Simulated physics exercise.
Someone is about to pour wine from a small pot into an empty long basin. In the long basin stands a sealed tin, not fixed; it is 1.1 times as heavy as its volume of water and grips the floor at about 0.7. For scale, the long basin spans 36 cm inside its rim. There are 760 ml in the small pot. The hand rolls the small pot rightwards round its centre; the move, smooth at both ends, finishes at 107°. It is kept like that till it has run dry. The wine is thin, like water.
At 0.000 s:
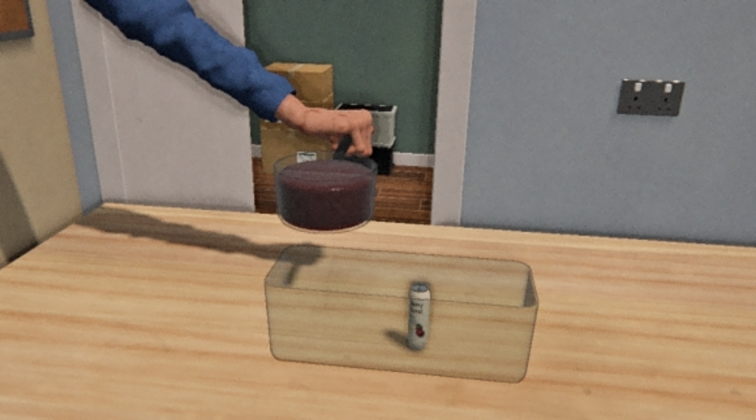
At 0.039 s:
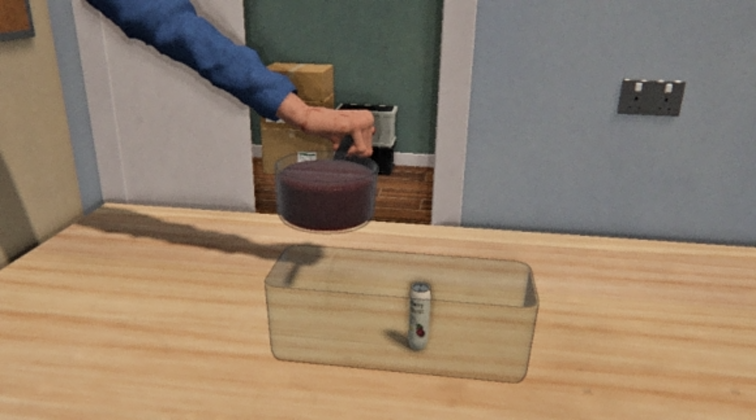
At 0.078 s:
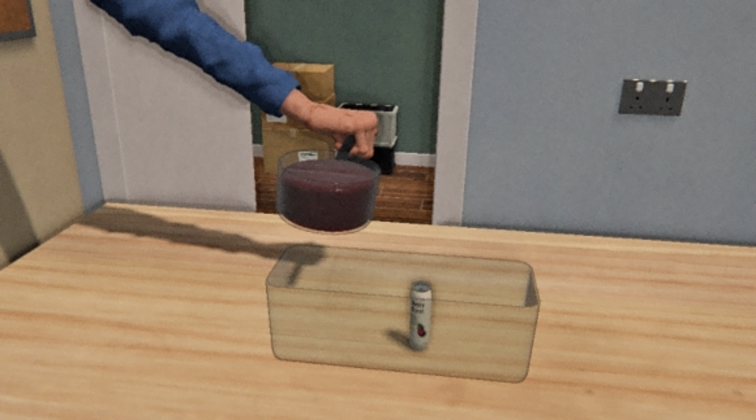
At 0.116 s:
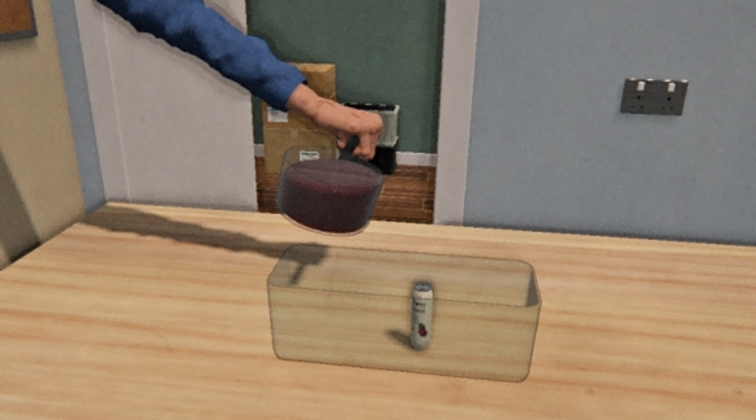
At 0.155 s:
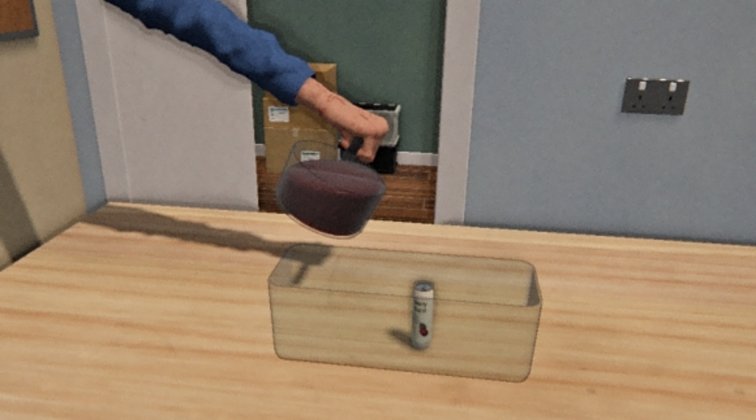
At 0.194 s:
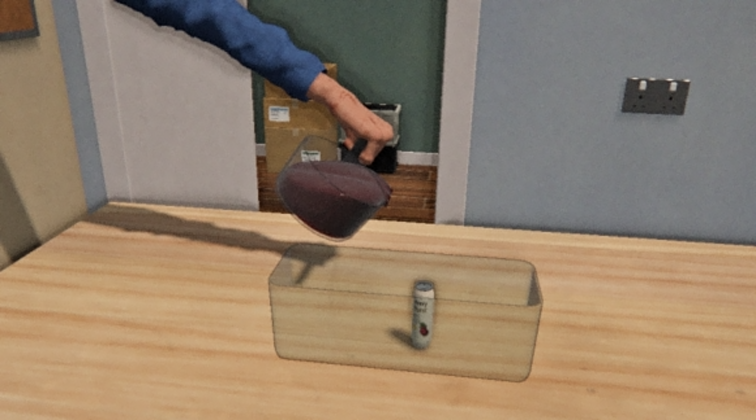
At a wooden table in a room with pale blue walls, a blue-sleeved hand holds a small clear pot of dark red wine above a long transparent basin with a small tin inside. The pot starts level, then tilts steadily rightwards, its right side dipping while the basin and tin stay still.
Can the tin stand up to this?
It topples.
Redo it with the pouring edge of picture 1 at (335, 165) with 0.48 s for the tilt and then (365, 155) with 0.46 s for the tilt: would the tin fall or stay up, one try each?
First it stays up; then it falls.
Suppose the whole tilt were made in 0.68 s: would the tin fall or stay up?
The tin goes over.
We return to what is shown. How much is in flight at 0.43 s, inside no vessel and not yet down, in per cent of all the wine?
Some 34 per cent.
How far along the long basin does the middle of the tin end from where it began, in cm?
Some 7.5 cm.
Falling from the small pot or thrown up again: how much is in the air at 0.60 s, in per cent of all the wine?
Some 4 per cent.
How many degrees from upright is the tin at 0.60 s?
Near 5° from upright.
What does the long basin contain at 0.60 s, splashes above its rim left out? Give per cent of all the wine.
Some 92 per cent.
Then, 0.43 s in, the tilt is 104° and 21 per cent is still to pour; the tin stands where it began.
Then, 0.60 s in, the tilt is 107° and 4 per cent is still to pour; the tin leans 7°.
Then, 0.78 s in, the tilt is 107° and 0 per cent is still to pour; the tin lies on its side.
Then, 0.98 s in, the tilt is 107° and 0 per cent is still to pour; the tin lies on its side.
Finally, the tin lies on its side.
